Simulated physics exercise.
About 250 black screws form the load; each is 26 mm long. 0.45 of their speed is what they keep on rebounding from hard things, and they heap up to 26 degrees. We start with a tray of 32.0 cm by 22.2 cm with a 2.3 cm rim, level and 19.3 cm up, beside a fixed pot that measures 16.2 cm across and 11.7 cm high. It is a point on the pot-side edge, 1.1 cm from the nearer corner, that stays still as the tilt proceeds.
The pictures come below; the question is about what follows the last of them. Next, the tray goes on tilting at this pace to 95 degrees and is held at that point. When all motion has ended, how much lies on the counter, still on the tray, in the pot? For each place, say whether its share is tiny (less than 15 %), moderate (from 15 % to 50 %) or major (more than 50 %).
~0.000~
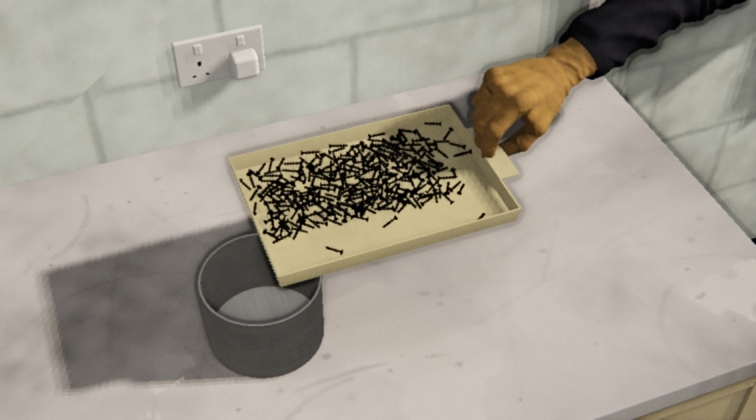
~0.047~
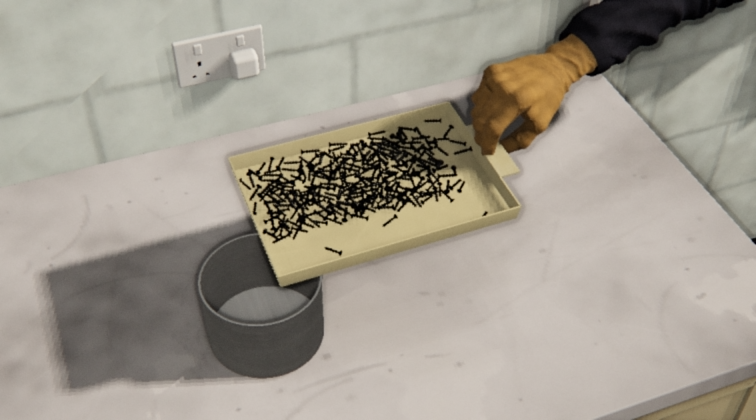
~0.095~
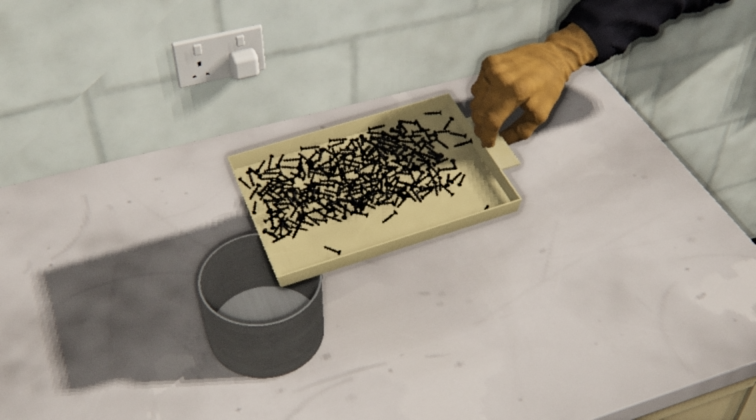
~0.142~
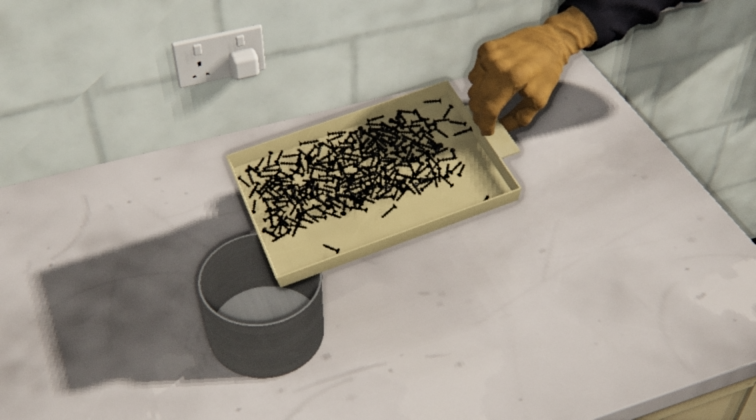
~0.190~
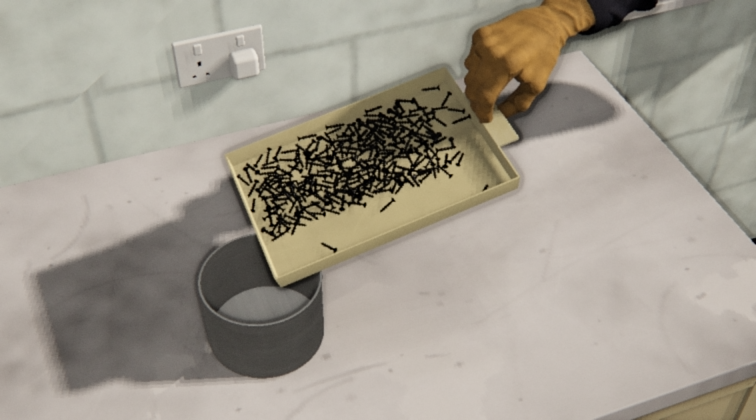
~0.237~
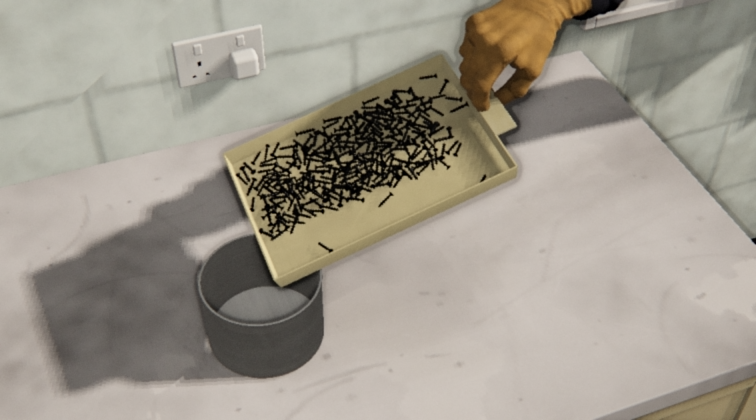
As I see it, counter: I expect more than half of the load. Left on the tray: I expect only a trickle of the load. Pot: I expect a decent chunk of the load.
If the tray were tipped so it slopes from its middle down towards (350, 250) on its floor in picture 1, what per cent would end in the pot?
Roughly 0 % of the pieces.
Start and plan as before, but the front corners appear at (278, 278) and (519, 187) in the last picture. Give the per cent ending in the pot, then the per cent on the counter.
Per cent by place - pot 0, counter 100.
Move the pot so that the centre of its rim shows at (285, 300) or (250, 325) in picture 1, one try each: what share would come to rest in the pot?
I'd say some 30 per cent for the first and some 60 per cent for the second.
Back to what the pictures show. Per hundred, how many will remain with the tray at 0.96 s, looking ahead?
45%, roughly.
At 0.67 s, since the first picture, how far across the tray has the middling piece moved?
About 11 cm.
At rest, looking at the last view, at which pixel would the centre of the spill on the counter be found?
I'd put it near (195, 395).
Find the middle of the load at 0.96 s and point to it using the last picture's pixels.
At about (228, 265).
Then, at 0.67 s, tilt 53 degrees; the tray holds 100 %, the pot 0 %.
After 0.96 s, tilt 79 degrees; the tray holds 45 %, the pot 5 %.
After 1.35 s, tilt 95 degrees; the tray holds 5 %, the pot 30 %.
In the end, at 2.3 s, counter 60 %, tray 0 %, pot 40 %.
